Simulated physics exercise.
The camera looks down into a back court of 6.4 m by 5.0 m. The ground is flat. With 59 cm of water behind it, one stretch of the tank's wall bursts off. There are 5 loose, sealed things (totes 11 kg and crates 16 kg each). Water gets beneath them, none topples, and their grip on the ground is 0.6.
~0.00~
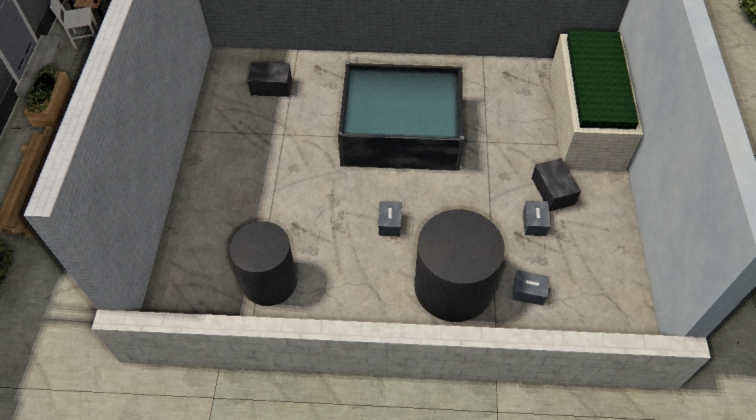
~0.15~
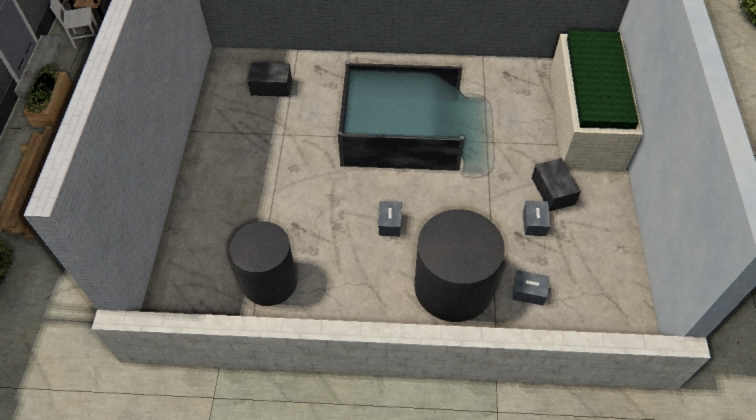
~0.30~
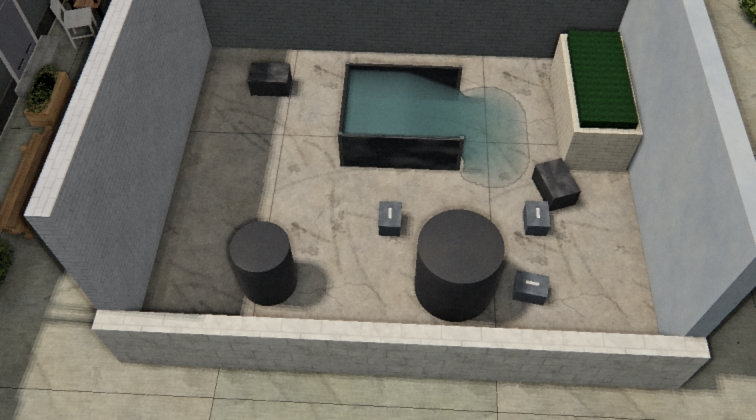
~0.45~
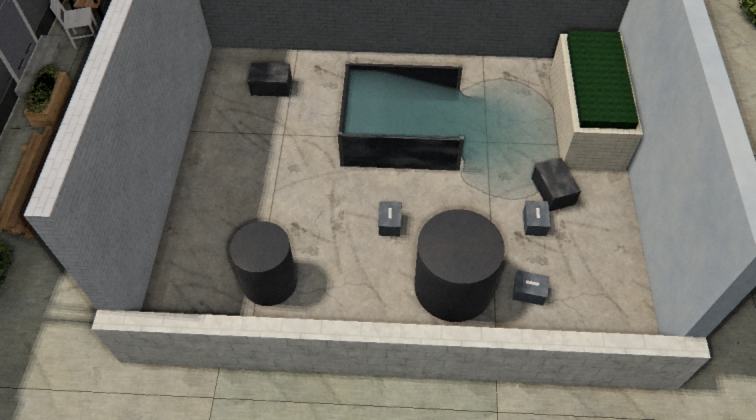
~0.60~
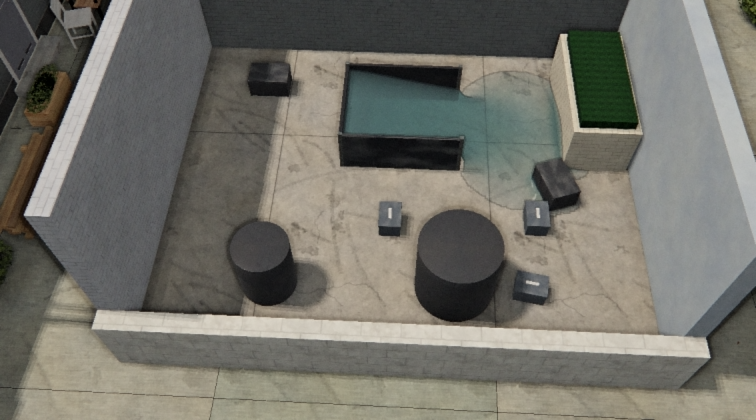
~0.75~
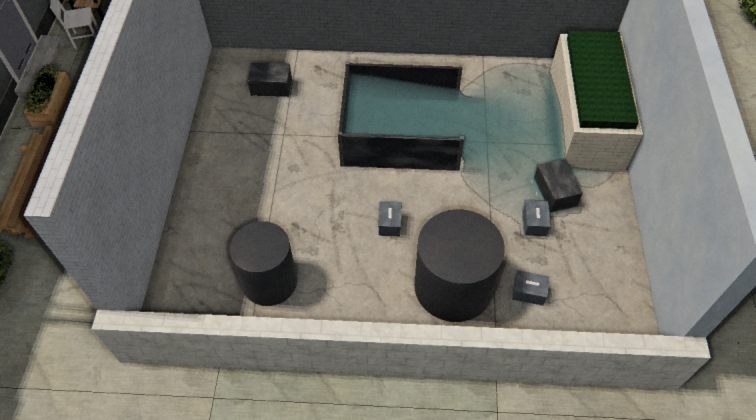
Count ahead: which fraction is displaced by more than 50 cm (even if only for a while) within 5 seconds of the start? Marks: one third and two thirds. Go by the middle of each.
It is from one to two thirds.
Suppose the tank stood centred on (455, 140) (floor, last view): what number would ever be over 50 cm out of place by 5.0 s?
Then 2.
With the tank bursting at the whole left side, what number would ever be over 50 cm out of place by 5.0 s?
In that case 1 of them.
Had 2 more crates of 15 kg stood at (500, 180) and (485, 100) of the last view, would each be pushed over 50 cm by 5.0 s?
In that order: Over, over.
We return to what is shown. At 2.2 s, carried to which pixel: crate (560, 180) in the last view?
Around (638, 265).
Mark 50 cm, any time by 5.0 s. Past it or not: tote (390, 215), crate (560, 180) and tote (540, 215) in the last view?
In turn: Less, over, more.
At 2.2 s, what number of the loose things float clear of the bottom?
At that moment 1.
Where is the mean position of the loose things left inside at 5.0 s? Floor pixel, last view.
Around (437, 228).
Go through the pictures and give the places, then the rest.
The first picture shows a crate at (558, 178), on the bottom; a tote at (538, 213) rests on the ground; water covers 2.1 m2; 0 of 5 have shifted.
The second picture shows a crate at (558, 178), on the bottom; a tote at (538, 213), on the bottom; water covers 2.8 m2; 0 of 5 have shifted.
The third picture shows a crate at (558, 178), on the bottom; a tote at (538, 213) rests on the ground; water covers 3.7 m2; 0 of 5 have shifted.
The fourth picture shows a crate at (558, 178), on the bottom; a tote at (538, 213), on the bottom; water covers 4.9 m2; 0 of 5 have shifted.
The fifth picture shows a crate at (558, 178) rests on the ground; a tote at (538, 213) rests on the ground; water covers 5.5 m2; 0 of 5 have shifted.
The sixth picture shows a crate at (560, 179), on the bottom, 3 cm from its start; a tote at (538, 213), on the bottom; water covers 5.9 m2; 0 of 5 have shifted.
After 1.1 s 0 of 5 are over 50 cm from their spots; 0 afloat.
After 2.2 s 1 of 5 are over 50 cm from their spots; 1 afloat.
After 3.5 s 2 of 5 are over 50 cm from their spots; 1 afloat.
After 5.0 s 2 of 5 are over 50 cm from their spots, and 2 have been at some point; 3 afloat.
